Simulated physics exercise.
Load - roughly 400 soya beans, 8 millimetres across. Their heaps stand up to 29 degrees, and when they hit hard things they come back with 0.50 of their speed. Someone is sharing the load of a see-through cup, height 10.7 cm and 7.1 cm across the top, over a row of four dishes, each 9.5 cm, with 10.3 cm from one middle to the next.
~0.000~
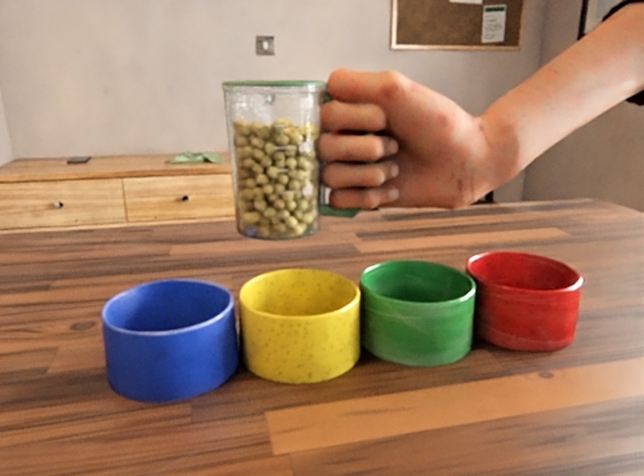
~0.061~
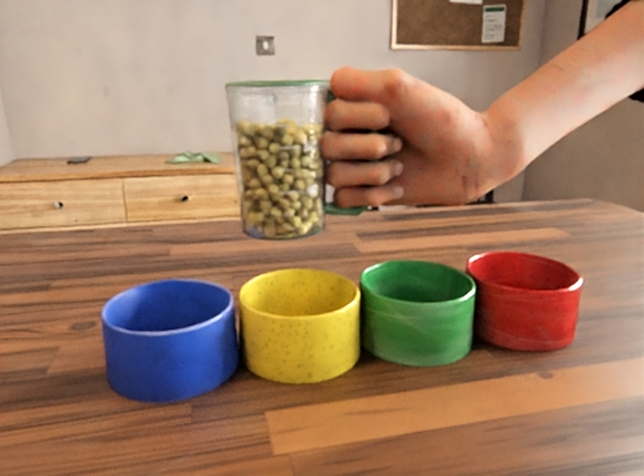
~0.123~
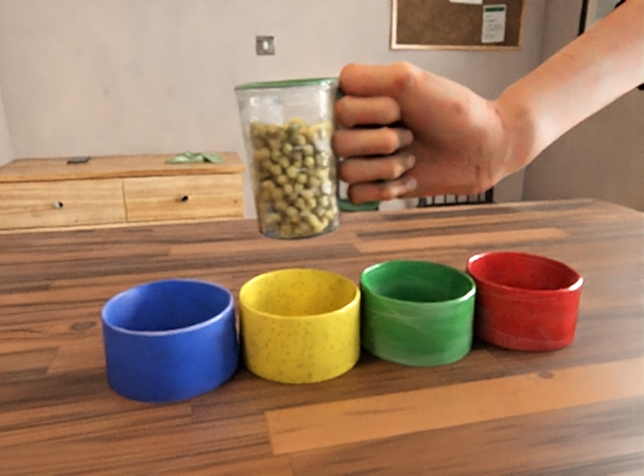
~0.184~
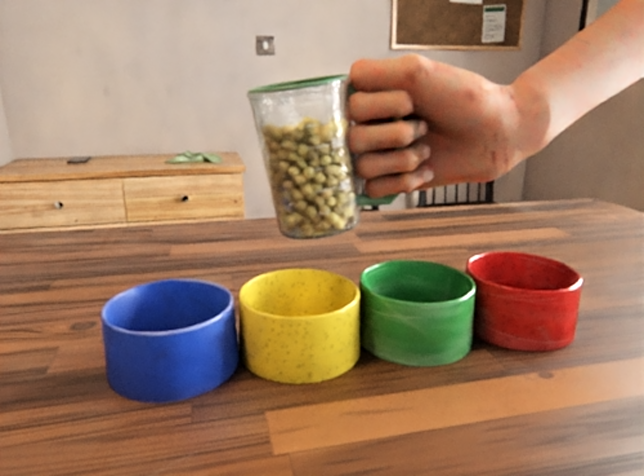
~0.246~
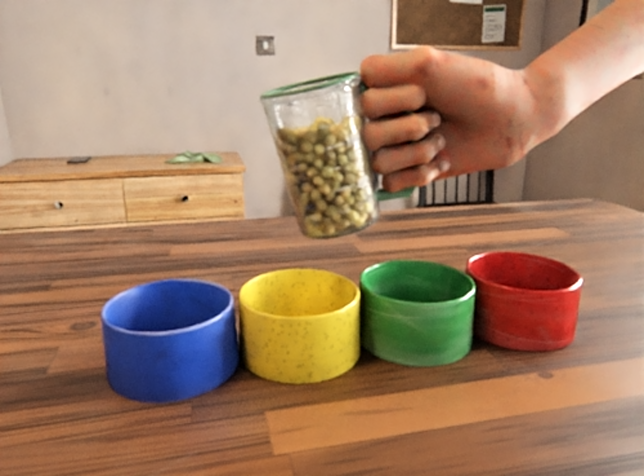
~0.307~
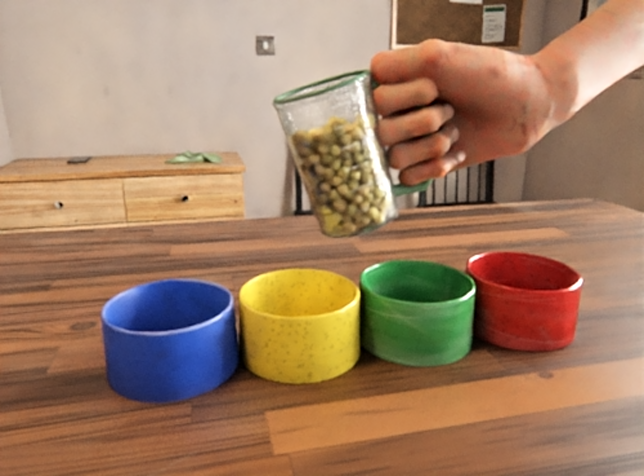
A hand holding a clear cup of greenish soya beans moves it slightly right while tilting it left above four coloured dishes.
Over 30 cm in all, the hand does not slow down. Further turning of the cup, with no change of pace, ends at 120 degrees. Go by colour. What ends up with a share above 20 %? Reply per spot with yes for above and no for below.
Red: Yes, above. Blue: No, below. Green: No, below. Yellow: No, below. Counter: No, below.
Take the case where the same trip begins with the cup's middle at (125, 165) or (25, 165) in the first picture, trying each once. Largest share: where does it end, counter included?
The winner: Green; yellow.
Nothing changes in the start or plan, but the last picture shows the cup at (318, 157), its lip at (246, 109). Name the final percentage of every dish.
In the end red holds 0, blue holds 0, green holds 100, yellow holds 0.
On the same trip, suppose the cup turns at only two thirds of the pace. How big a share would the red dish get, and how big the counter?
Red 100, counter 0.
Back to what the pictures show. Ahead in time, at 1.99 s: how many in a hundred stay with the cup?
Close to 15 per cent of the load, I'd guess.
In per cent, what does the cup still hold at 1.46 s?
About 95 per cent.
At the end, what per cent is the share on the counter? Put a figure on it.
Close to 0 per cent, give or take.
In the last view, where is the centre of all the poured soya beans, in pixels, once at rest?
When it all comes to rest, the middle is near (516, 299).
After 1.00 s, tilt 66 degrees; cup holds 100 %.
After 1.46 s, tilt 98 degrees; cup holds 95 %.
Then, at 1.99 s, tilt 120 degrees; cup holds 15 %, red 80 %.
By 2.7 s all is still; red 100 %, blue 0 %, green 0 %, yellow 0 %, counter 0 %.
